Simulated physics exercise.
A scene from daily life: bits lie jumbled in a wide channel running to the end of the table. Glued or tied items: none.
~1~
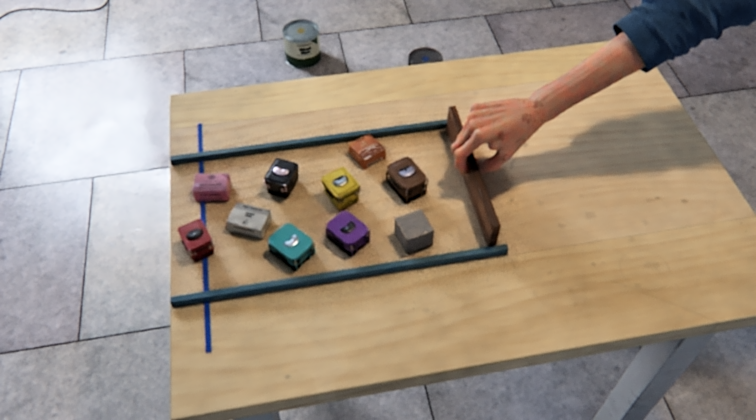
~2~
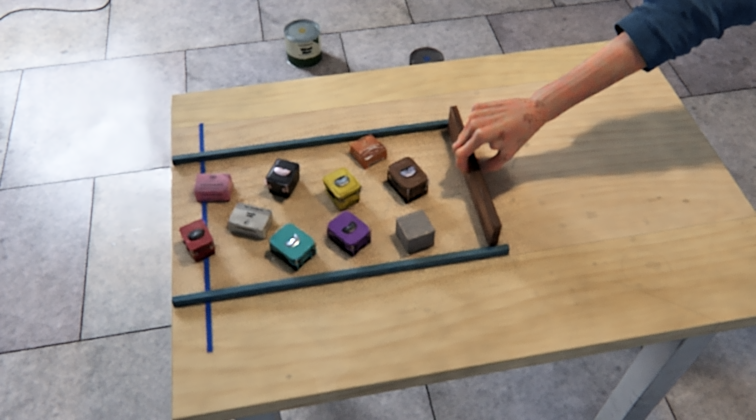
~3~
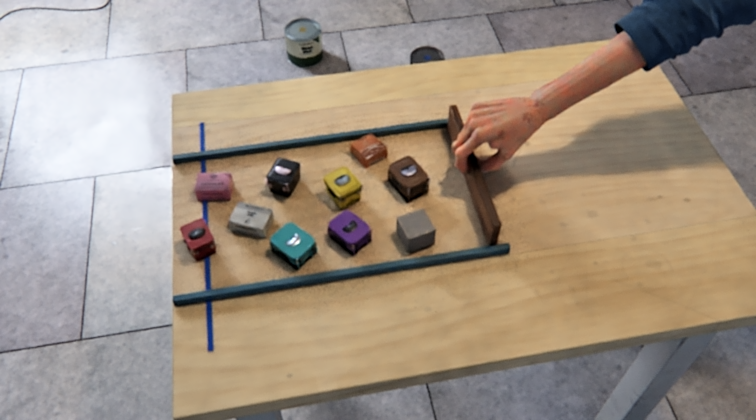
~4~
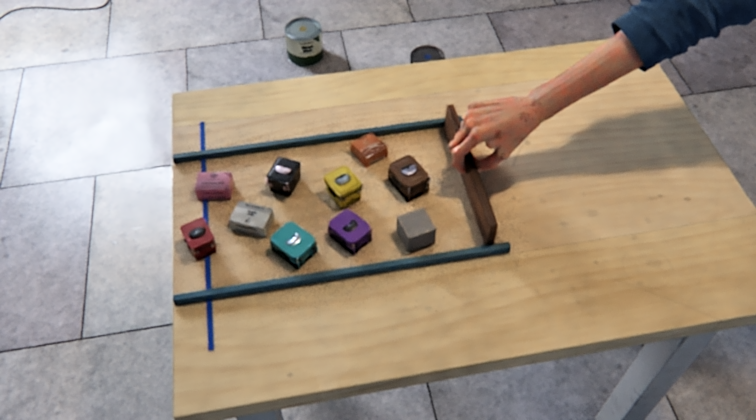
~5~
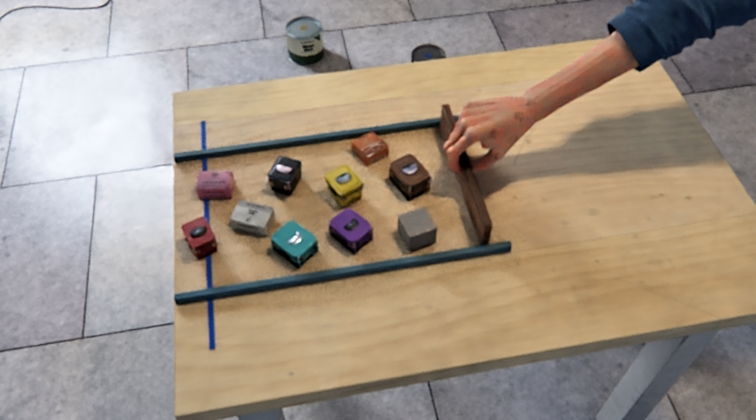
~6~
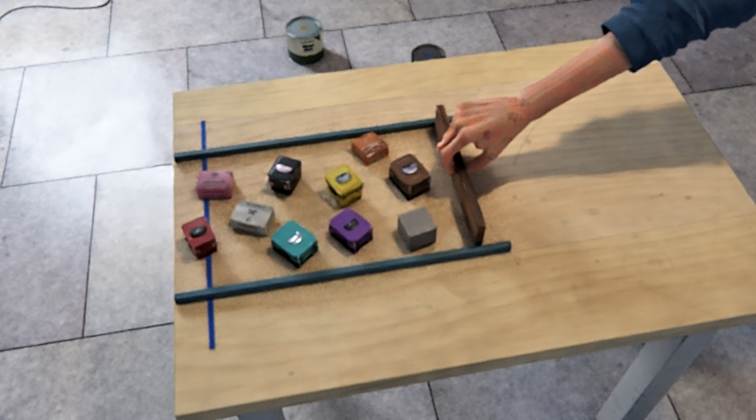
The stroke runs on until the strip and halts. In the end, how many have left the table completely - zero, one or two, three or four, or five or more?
In the end, five or more have left it.
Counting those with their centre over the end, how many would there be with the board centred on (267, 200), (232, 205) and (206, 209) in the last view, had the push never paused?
1; 4; 7.
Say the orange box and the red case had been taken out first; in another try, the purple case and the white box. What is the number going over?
5 and 5.
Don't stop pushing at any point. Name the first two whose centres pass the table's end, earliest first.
The red case first, then the pink box.
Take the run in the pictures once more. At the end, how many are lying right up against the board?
At rest, 3 are in contact.
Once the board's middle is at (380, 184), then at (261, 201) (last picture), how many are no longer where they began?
I make it 5 at the first spot and 10 at the other.
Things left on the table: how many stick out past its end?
Overhanging: 0.
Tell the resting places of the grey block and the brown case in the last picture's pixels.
Result: One about (191, 261), other about (191, 206).
Soon after, none off yet; red case at rest near (200, 238); pink box at rest near (216, 185); white box at rest near (253, 217).
After that, none off yet; red case at rest near (200, 238); pink box at rest near (216, 185); white box moving near (244, 216).
And then, one off so far; red case on its side near (155, 279); pink box displaced about its own width near (176, 196); white box displaced well along near (180, 225).
In the end, the number that fall off is five or more; gone, yellow case, purple case, turquoise case, black case, white box, pink box and red case.
